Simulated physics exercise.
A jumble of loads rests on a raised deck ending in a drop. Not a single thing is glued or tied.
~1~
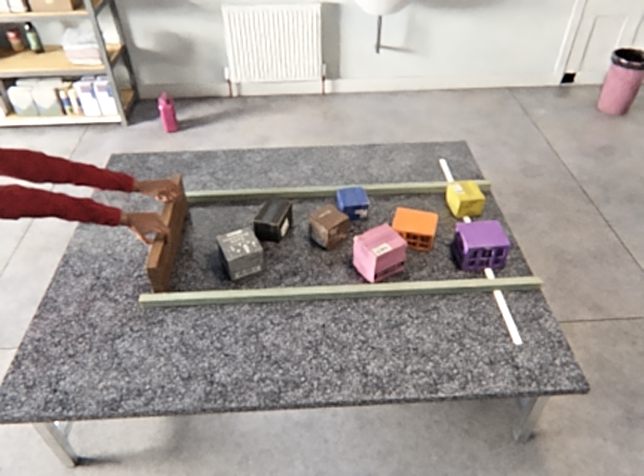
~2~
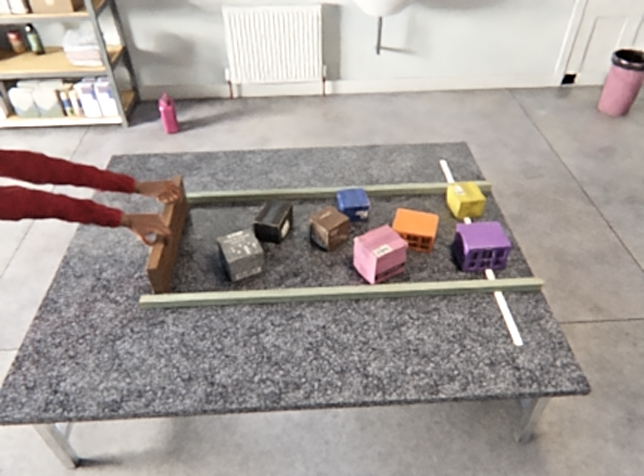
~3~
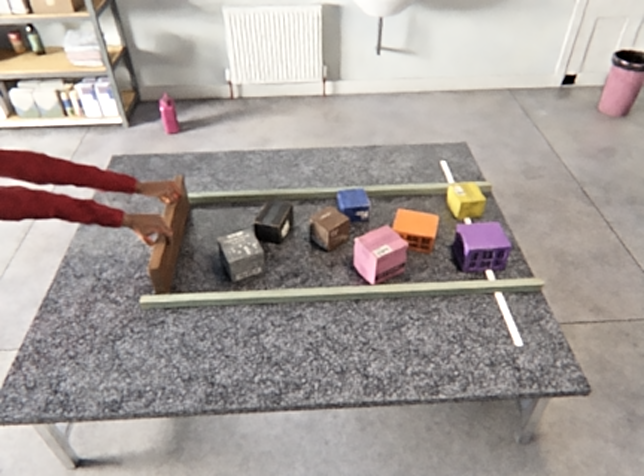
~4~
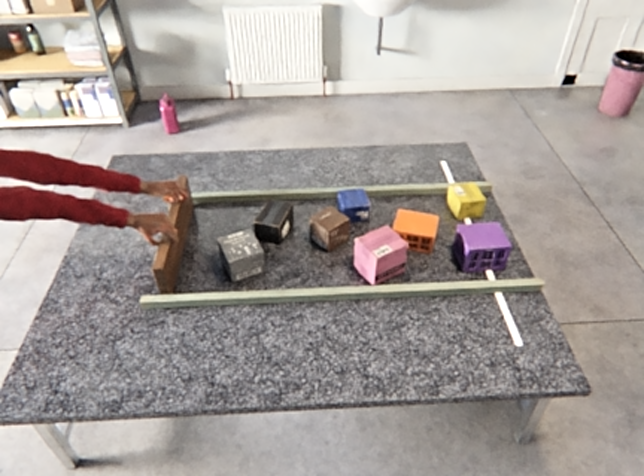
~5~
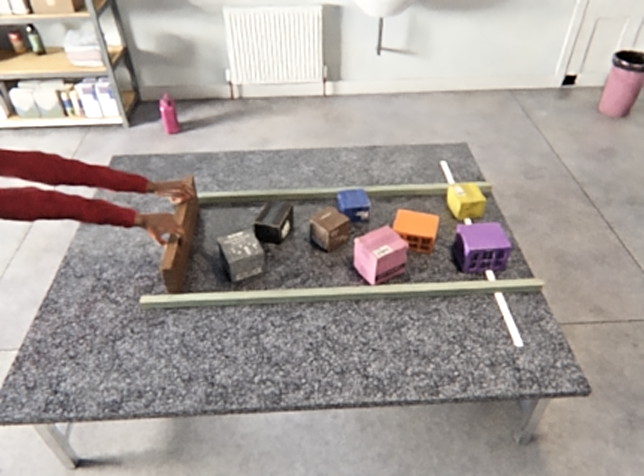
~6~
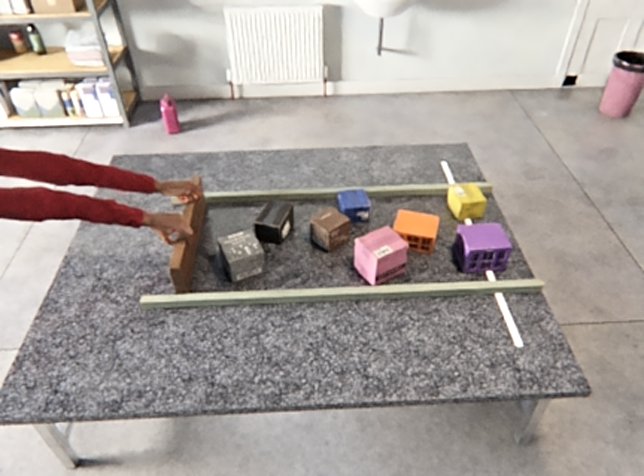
At the start, two red-sleeved arms hold a brown plank upright at the left of a speckled grey table, facing scattered colourful boxes between two pale rails. The hands then slide the plank slowly a short way right, nearing the grey box, while all the boxes stay still.
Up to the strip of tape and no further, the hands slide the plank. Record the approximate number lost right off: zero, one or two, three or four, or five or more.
Number lost: Five or more.
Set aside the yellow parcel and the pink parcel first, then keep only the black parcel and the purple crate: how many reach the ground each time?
3 in the first try, 3 in the second.
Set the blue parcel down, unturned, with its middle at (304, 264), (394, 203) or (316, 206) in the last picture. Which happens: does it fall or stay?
In order of the places given, the blue parcel is gone, then rests steady, then rests steady.
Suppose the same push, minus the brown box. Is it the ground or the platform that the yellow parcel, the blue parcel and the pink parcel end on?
The yellow parcel goes down, the blue parcel is still up and the pink parcel goes down.
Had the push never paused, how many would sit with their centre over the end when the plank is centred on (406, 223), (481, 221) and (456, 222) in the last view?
Counts per position: 0 / 5 / 2.
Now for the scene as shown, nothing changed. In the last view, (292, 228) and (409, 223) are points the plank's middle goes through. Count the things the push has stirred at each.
That makes 3 at the first spot and 8 at the second.
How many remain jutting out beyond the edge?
It's 0.
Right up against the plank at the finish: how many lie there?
The count comes out at 3.
A little later, none off yet; yellow parcel at rest near (466, 201); purple crate at rest near (481, 248); orange crate at rest near (415, 232).
Next, none off yet; yellow parcel at rest near (466, 201); purple crate shifted a little near (498, 247); orange crate shifted about its own width near (457, 226).
When it is over, the number that fall off is five or more; down, brown box, pink parcel, orange crate, purple crate and yellow parcel.
